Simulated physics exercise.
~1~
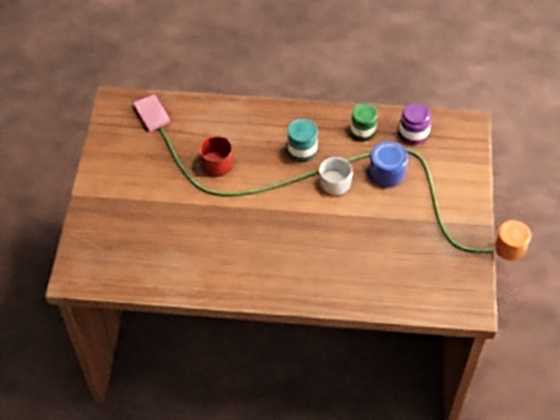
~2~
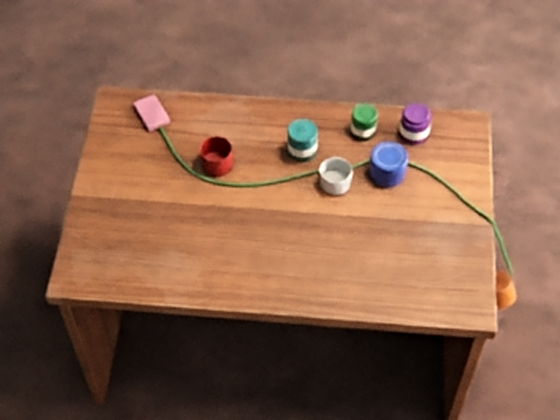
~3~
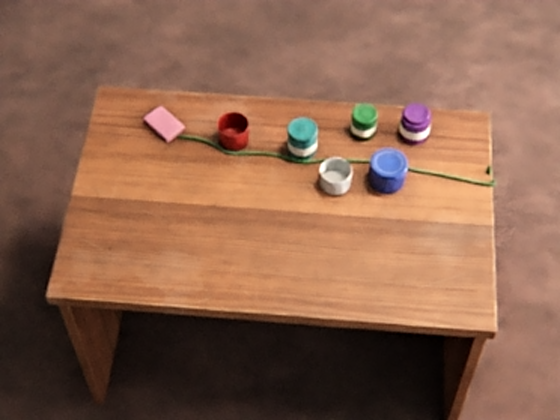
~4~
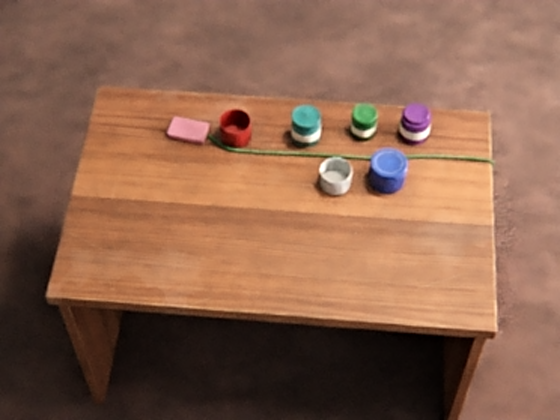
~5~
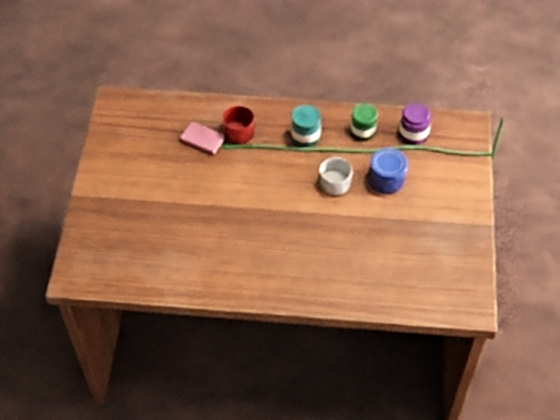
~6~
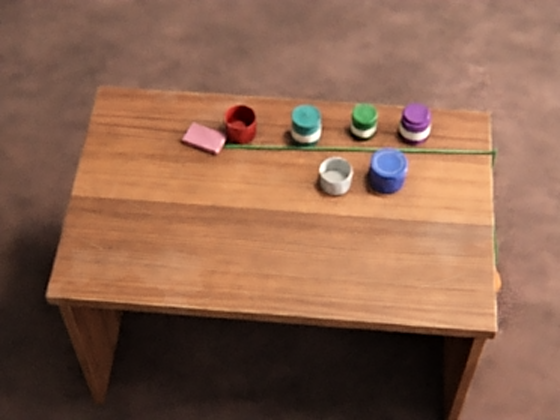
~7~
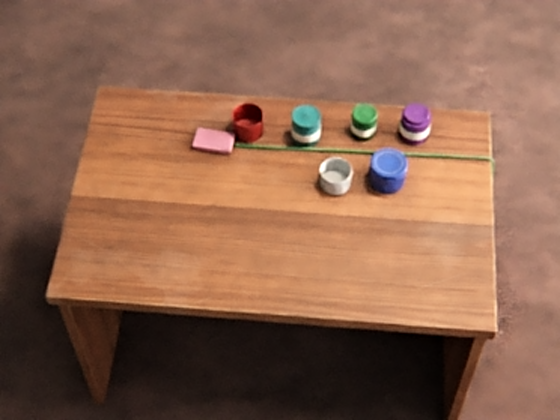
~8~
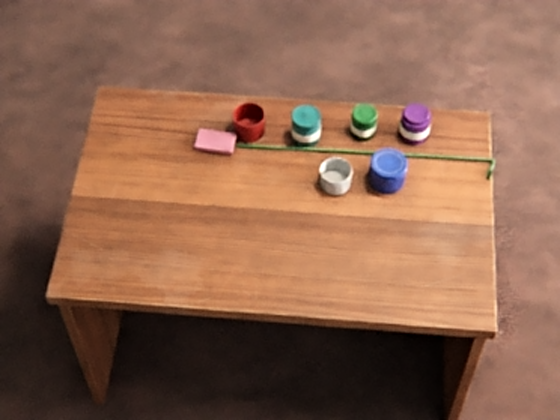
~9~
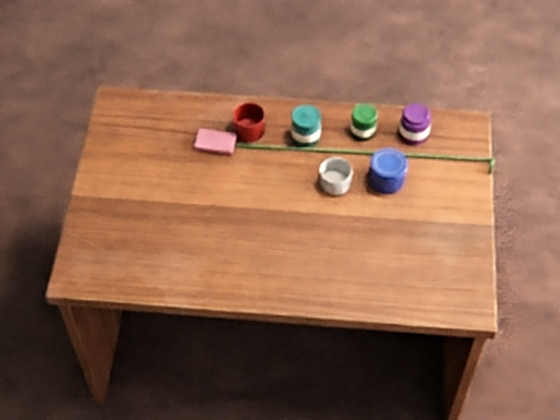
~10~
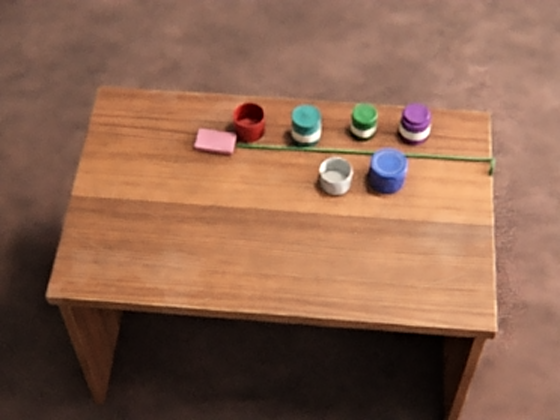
We see a wooden desk with small containers and a green cable linking a pink phone to an orange speaker, which drops off the right side, pulling the cable taut; the phone slides right, the red cup and teal canister shift slightly, and all settle with the speaker out of sight.
